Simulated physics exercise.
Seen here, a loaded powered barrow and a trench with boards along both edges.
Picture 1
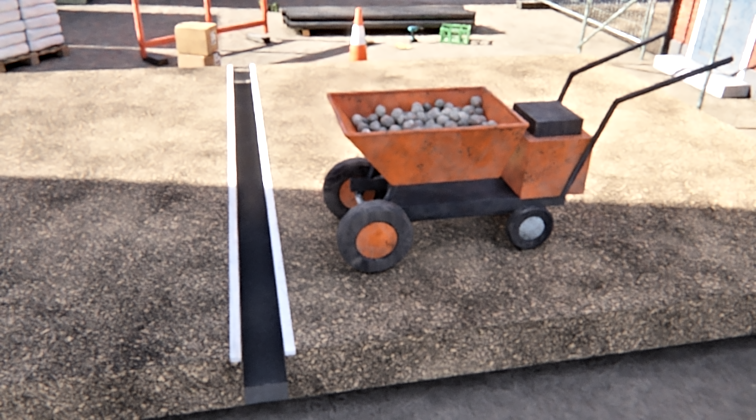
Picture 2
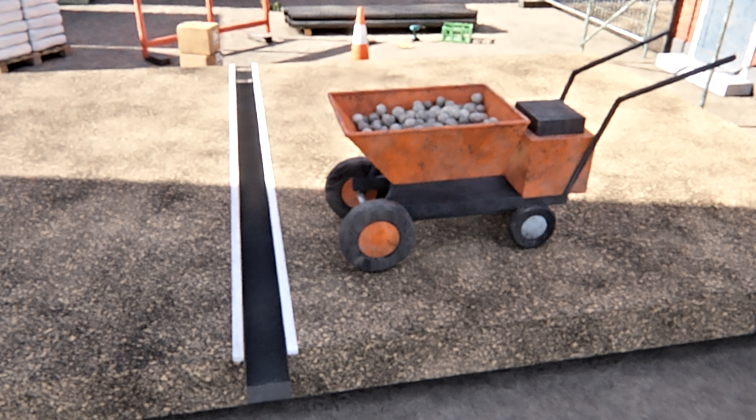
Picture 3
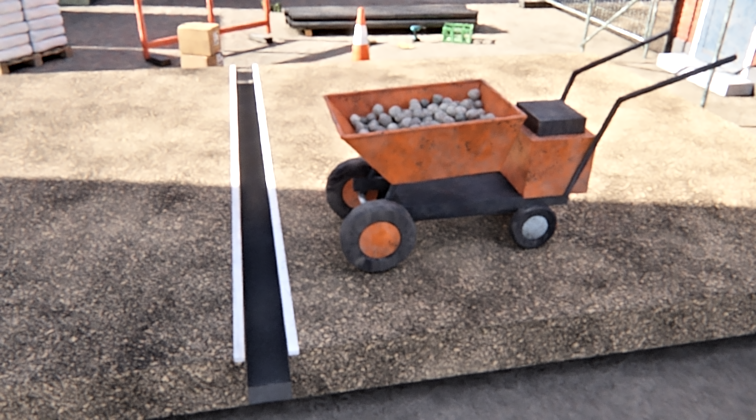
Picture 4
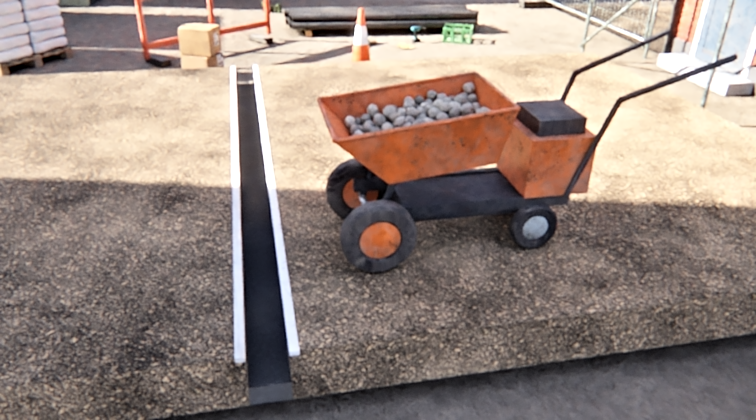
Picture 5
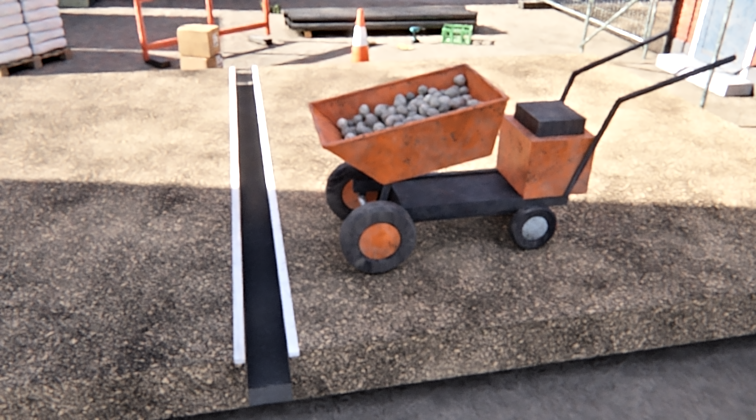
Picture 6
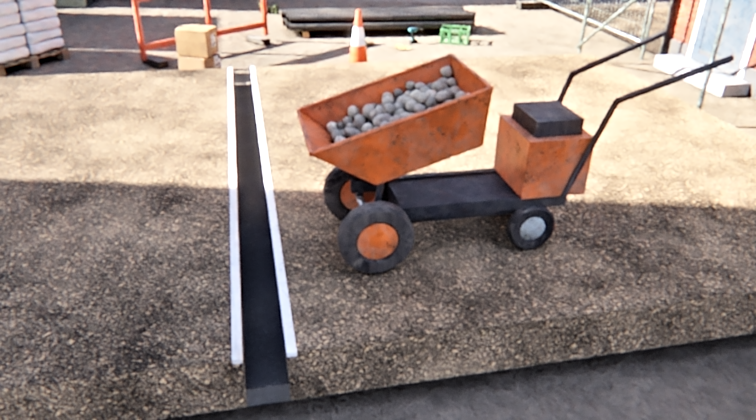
An orange powered barrow loaded with grey pebbles stands on brown gritty ground in a sunlit yard, seen from slightly above and side-on. To its left runs a narrow dark trench edged with pale boards, while a traffic cone, stacked bags and orange railings sit behind. The skip starts level, then tilts gradually toward the trench, its rear rising, while the wheels stay put and the view barely shifts.
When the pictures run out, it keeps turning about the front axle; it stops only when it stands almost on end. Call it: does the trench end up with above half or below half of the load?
It ends up with below half.
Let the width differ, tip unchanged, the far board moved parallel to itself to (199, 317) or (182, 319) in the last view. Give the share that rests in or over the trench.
Lab note: Case 1 near 80 percent, case 2 near 100 percent.
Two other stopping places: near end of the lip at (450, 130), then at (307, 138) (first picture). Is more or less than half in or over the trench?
To start, the lesser share; after that, the lesser share.
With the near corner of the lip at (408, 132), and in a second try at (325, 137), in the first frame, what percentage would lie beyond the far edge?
About 10 % and 90 %.
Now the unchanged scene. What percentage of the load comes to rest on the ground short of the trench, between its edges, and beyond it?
Short near 0; between near 35; beyond near 65.
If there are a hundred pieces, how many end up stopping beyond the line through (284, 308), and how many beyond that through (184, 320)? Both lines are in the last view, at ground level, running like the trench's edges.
About 100 and 40 %.
Shortly afterwards, skip tipped steeply; the whole lot in the skip.
Next, skip tipped right over; the bulk in the skip; only a few in or heaped over the trench; near a quarter beyond it; a little falling.
Some moments later, skip tipped right over; a little in the skip; near a quarter in or heaped over the trench; near two thirds beyond it.
In the end, skip tipped right over; near a third in or heaped over the trench; near two thirds beyond it.
